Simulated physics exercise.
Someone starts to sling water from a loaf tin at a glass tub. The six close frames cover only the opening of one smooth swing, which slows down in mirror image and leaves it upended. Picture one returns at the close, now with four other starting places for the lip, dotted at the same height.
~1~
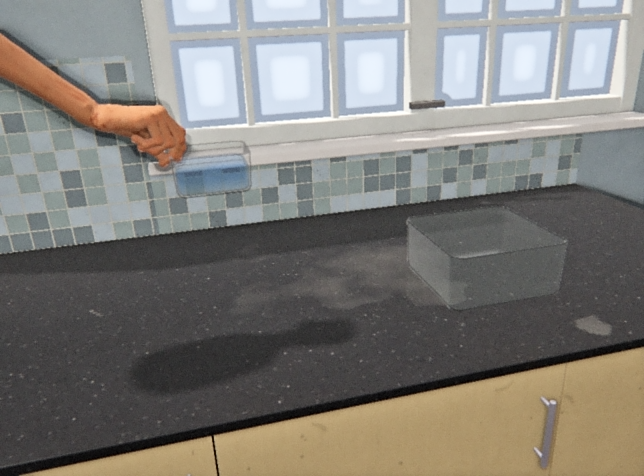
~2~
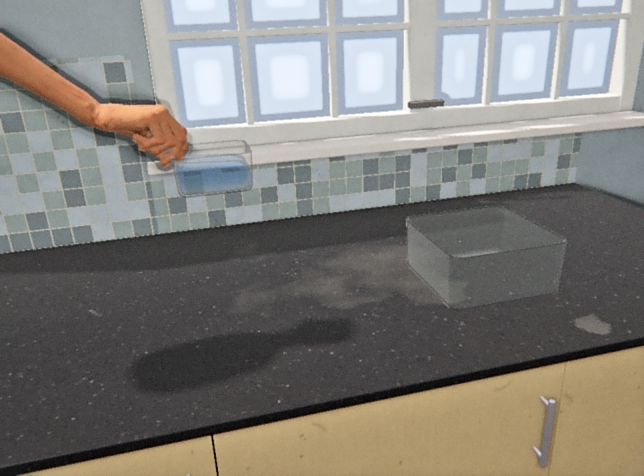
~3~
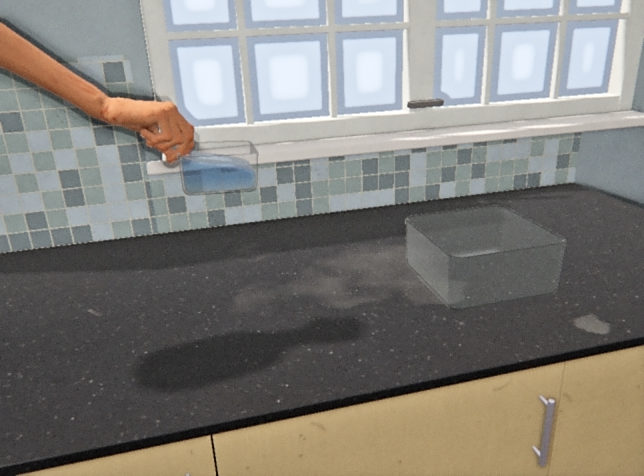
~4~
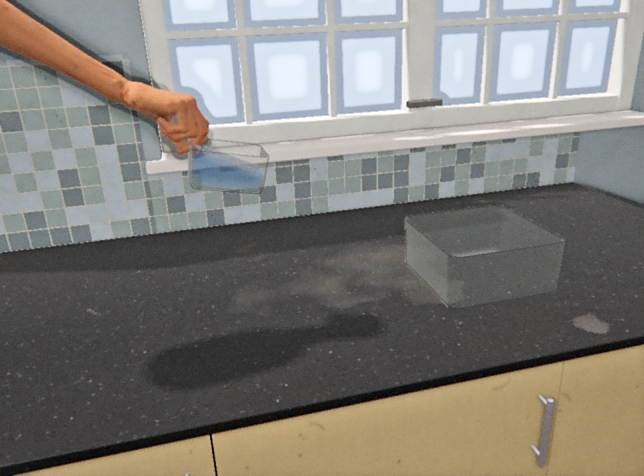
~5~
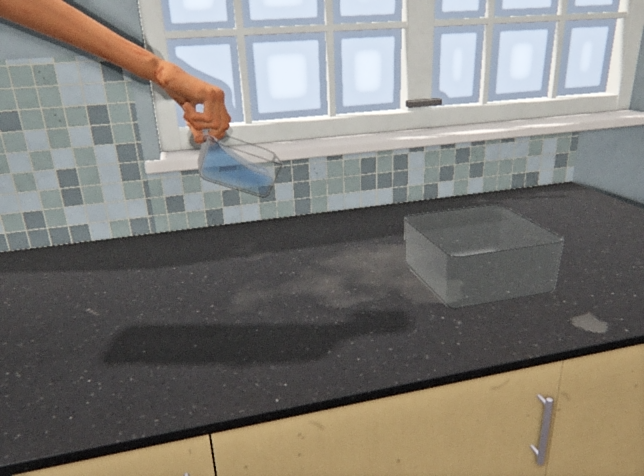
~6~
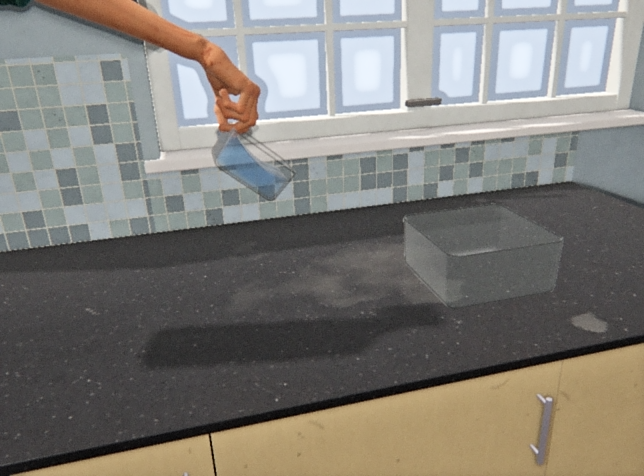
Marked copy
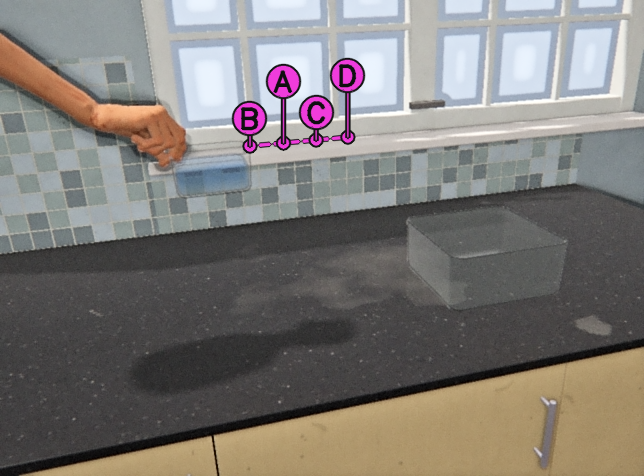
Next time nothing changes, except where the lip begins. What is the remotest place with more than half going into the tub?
Dot A.
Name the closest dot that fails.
That is dot B.
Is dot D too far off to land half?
No, not at all.
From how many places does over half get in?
Three of the four.
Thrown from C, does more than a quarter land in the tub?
Yes, clearly.
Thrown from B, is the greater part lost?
Yes, that goes wrong.
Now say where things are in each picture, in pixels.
Upright, lip at (245, 146); tub from (448, 310) to (556, 292); nothing has left yet, in the first picture.
Upright, lip at (247, 145); nothing has left yet, in the second picture.
Tipped about 3°, lip at (253, 146); nothing has left yet, in the third picture.
Tipped about 11°, lip at (264, 150); water is over the rim, down to (195, 143), in the fourth picture.
Tipped about 24°, lip at (277, 157); water is over the rim, down to (204, 138), in the fifth picture.
Tipped about 40°, lip at (291, 166); water is over the rim, down to (220, 141), in the sixth picture.
On the marked copy, A at (283, 143); B at (249, 146); C at (316, 140); D at (347, 137).
For dot A, about 68 % lands in the tub, 12 % falls short and 20 % goes beside or beyond.
For dot B, about 9 % lands in the tub, 86 % falls short and 5 % goes beside or beyond.
For dot C, about 65 % lands in the tub, 7 % falls short and 28 % goes beside or beyond.
For dot D, about 89 % lands in the tub, 7 % falls short and 5 % goes beside or beyond.
